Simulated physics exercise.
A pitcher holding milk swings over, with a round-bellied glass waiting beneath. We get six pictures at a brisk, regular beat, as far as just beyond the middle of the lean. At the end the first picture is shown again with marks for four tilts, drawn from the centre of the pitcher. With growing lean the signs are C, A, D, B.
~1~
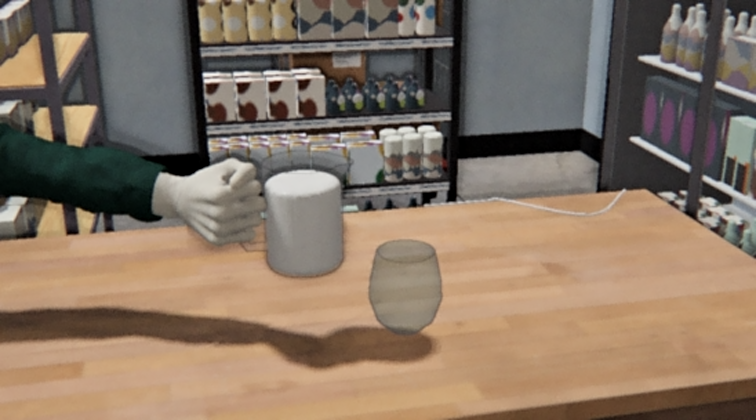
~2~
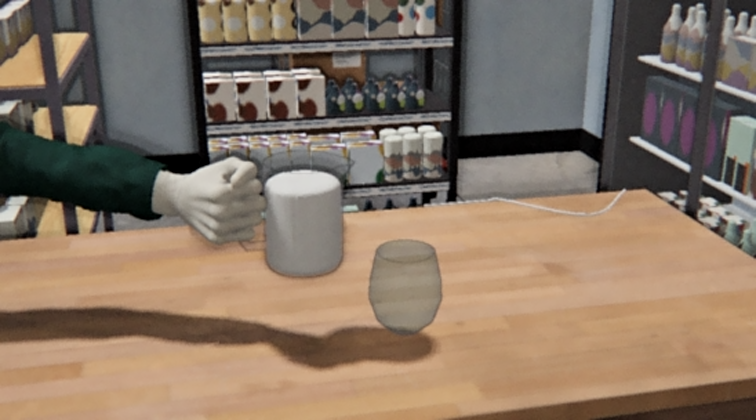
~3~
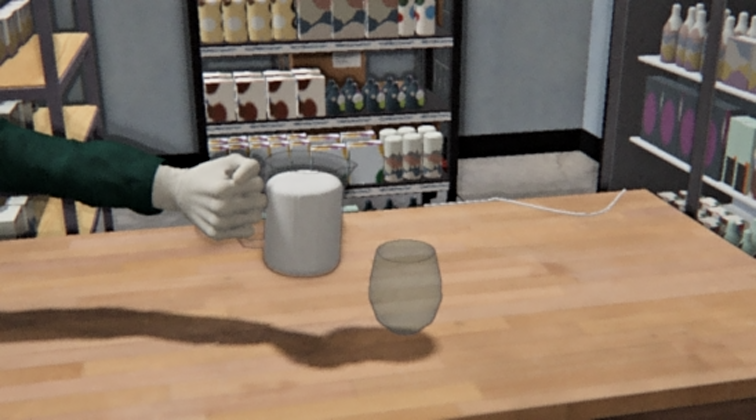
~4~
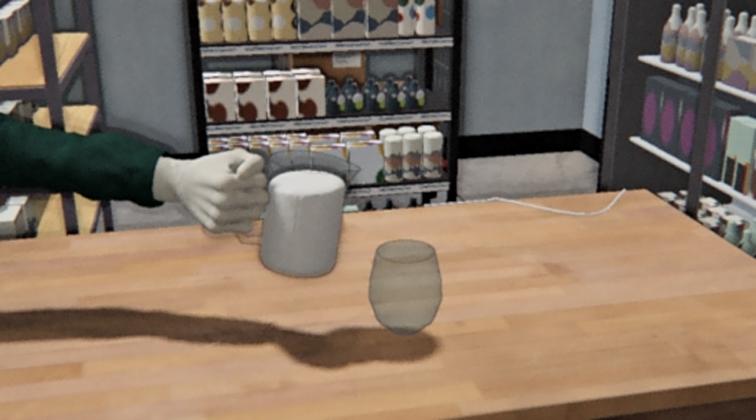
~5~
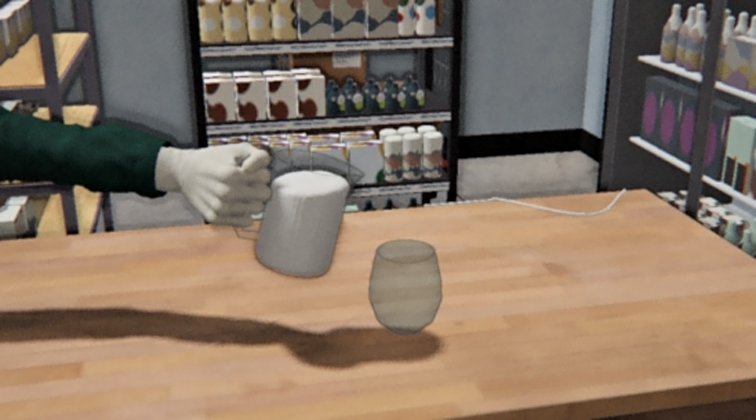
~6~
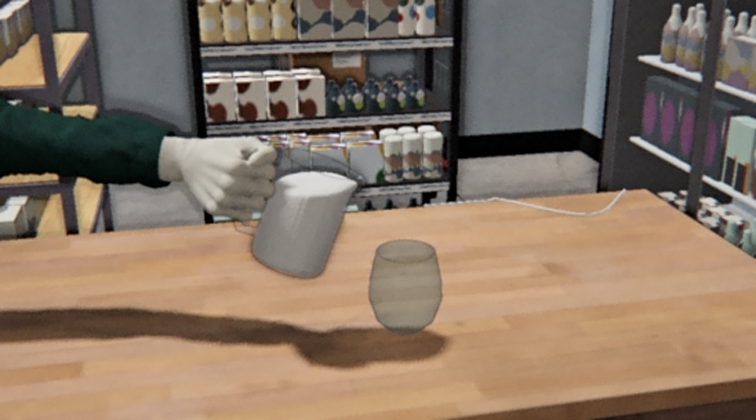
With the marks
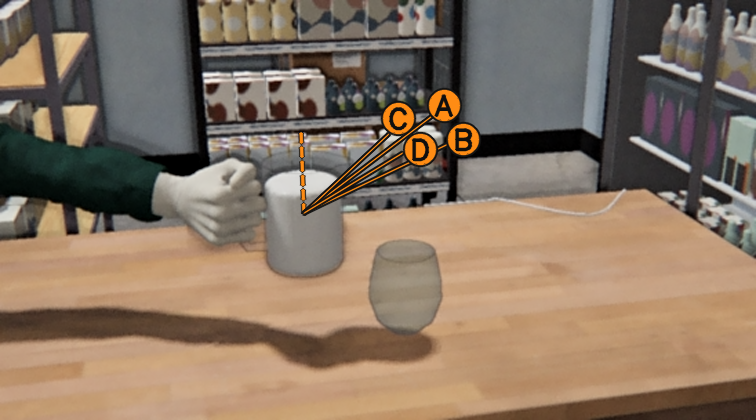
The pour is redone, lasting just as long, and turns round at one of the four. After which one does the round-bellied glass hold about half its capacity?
The best line is B.
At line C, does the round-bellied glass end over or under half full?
Under half.
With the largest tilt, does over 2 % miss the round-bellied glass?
No, it does not.
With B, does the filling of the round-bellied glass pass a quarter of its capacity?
Yes.
On the marked copy, A at (431, 116); B at (446, 144); C at (388, 134); D at (402, 153).
If A is chosen, the round-bellied glass ends with about 28 % of what it can hold.
If B is chosen, the round-bellied glass ends with about 49 % of what it can hold.
If C is chosen, the round-bellied glass ends with about 19 % of what it can hold.
If D is chosen, the round-bellied glass ends with about 38 % of what it can hold.
